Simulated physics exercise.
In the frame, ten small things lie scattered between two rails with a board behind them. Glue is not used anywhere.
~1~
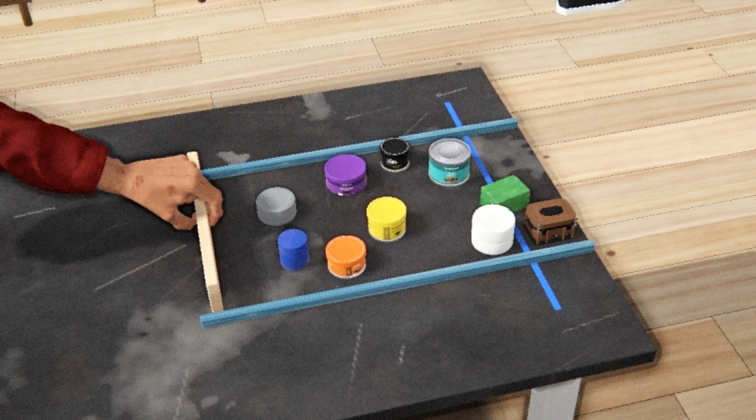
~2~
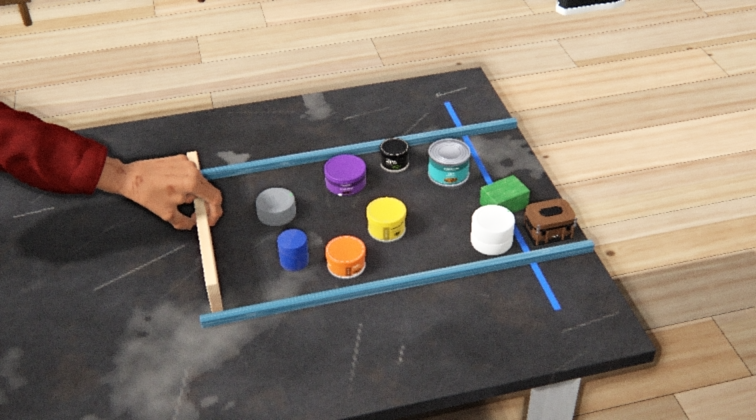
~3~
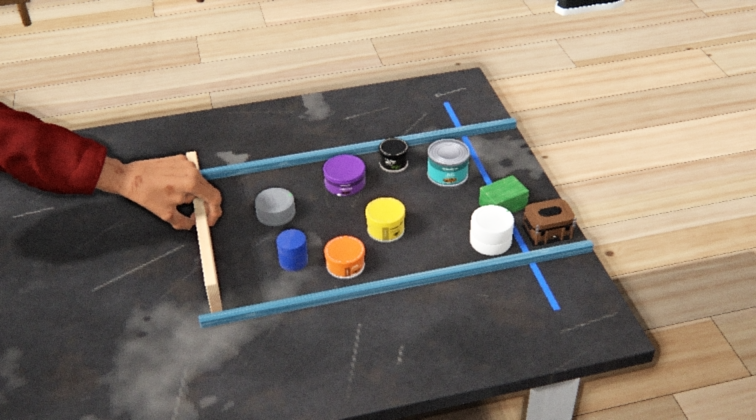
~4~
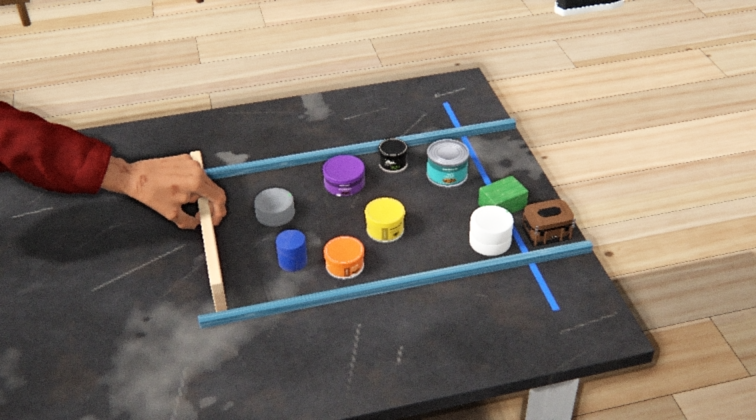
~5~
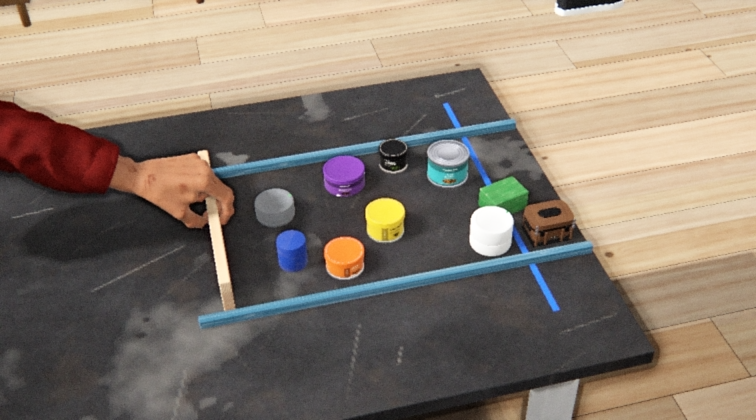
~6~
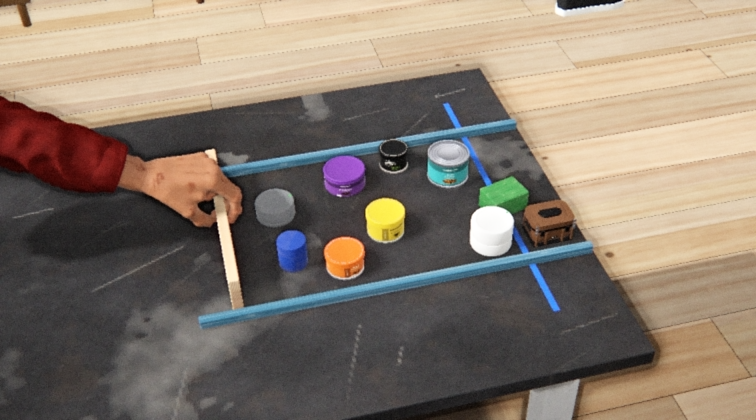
On a dark tabletop, a hand slides a wooden board slightly right between blue rails toward scattered small pots and lids.
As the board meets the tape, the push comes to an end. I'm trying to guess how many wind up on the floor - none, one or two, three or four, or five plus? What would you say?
I expect one piece, maybe two, to go over the edge.
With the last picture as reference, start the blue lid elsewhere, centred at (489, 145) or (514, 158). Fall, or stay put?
Order of tries: Off, off.
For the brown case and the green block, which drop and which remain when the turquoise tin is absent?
So the brown case goes off the edge and the green block is still there.
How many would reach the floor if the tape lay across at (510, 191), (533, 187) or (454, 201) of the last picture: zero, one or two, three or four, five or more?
Place by place: More than four, then more than four, then none.
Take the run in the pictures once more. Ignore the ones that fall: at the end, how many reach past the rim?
The count would be 4.
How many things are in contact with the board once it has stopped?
The count in contact is 5.
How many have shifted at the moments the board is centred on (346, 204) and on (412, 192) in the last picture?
First position 5; second position 7.
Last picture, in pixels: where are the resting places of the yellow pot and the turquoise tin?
The yellow pot at (517, 190), the turquoise tin at (532, 151).
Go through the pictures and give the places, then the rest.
Brown case (550, 221); green block (505, 197); white lid (493, 230); board (204, 229); tape (495, 192), in the first frame.
Green block (505, 197); yellow pot (387, 220), in the second frame.
White lid (492, 230); board (203, 229), in the third frame.
Brown case (548, 222); turquoise tin (448, 164), in the fourth frame.
Green block (503, 198); grey lid (275, 208), in the fifth frame.
Brown case (548, 223); green block (504, 199); white lid (492, 231); board (224, 226); tape (494, 194), in the sixth frame.
Soon after, none off yet; brown case at rest near (548, 223); green block at rest near (504, 199); white lid at rest near (492, 231).
At rest, the number that fall off is one or two; fallen, brown case.
